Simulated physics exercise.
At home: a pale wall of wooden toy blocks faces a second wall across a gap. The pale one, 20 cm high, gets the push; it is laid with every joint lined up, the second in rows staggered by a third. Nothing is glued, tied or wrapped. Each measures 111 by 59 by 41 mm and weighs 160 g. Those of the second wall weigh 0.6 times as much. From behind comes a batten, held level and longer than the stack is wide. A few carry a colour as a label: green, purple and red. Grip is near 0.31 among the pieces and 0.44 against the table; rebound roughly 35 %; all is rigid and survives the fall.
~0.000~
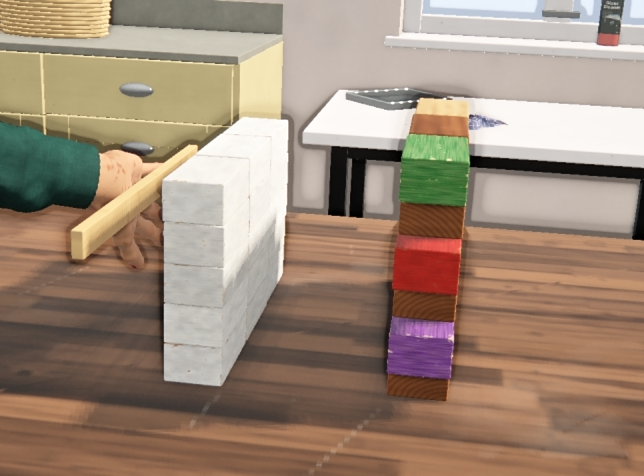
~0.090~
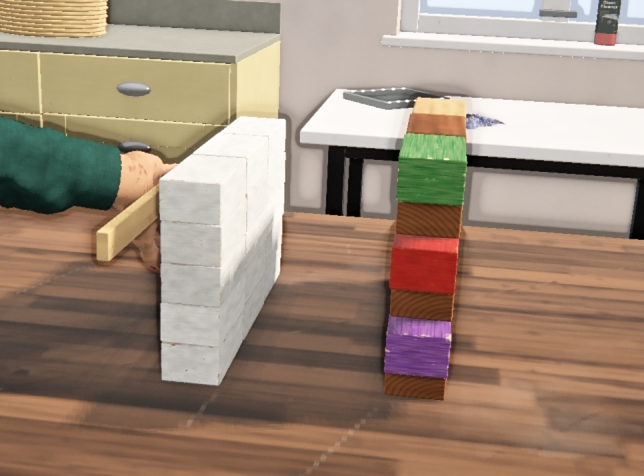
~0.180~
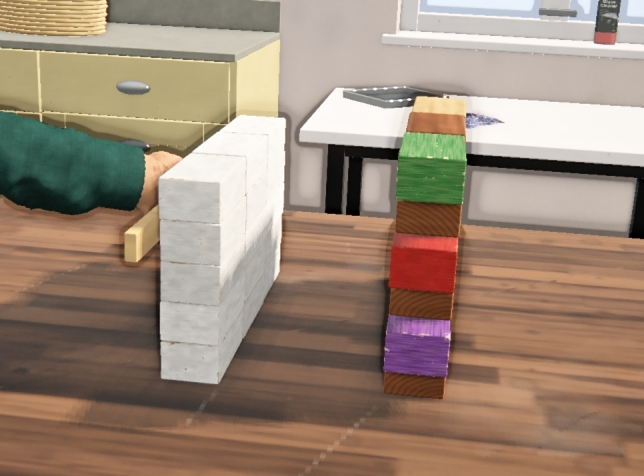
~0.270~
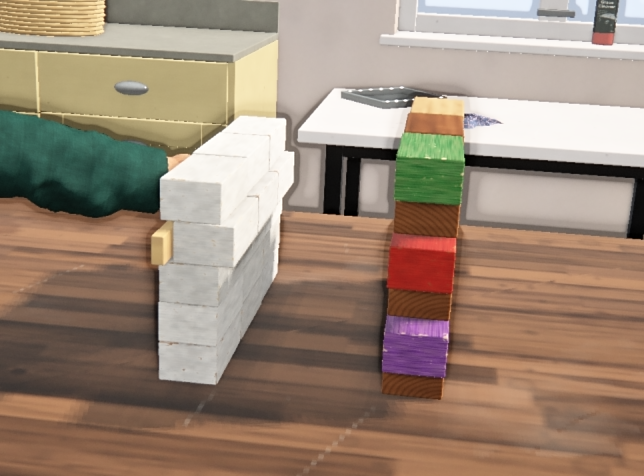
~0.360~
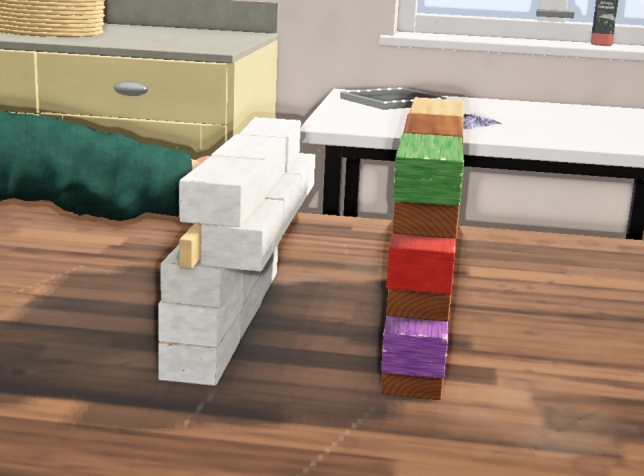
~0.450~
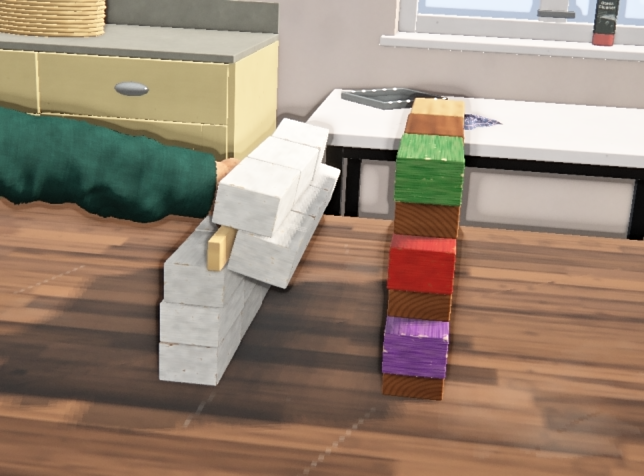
A hand pushed a wooden batten into the upper part of a pale block wall, shoving its top rows to the right until they tilted, while the stack with green, red and purple blocks stayed still.
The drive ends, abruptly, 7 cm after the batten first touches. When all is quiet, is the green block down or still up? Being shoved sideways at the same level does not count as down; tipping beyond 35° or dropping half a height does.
The green block holds its level.
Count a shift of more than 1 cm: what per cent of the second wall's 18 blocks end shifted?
30 per cent.
After 0.51 s, 6 of the pale wall down; none of the 18 blocks of the second wall down; green block unmoved.
After 0.78 s, 6 of the pale wall down; none of the 18 blocks of the second wall down, 15 disturbed; green block 5 mm from its place; red block 7 mm from its place.
In the end (1.5 s), 6 of the pale wall down; none of the 18 blocks of the second wall down, 14 disturbed; green block unmoved; purple block 7 mm from its place; red block 7 mm from its place. From the last view, middles, green block near (434, 168), purple block near (424, 334).
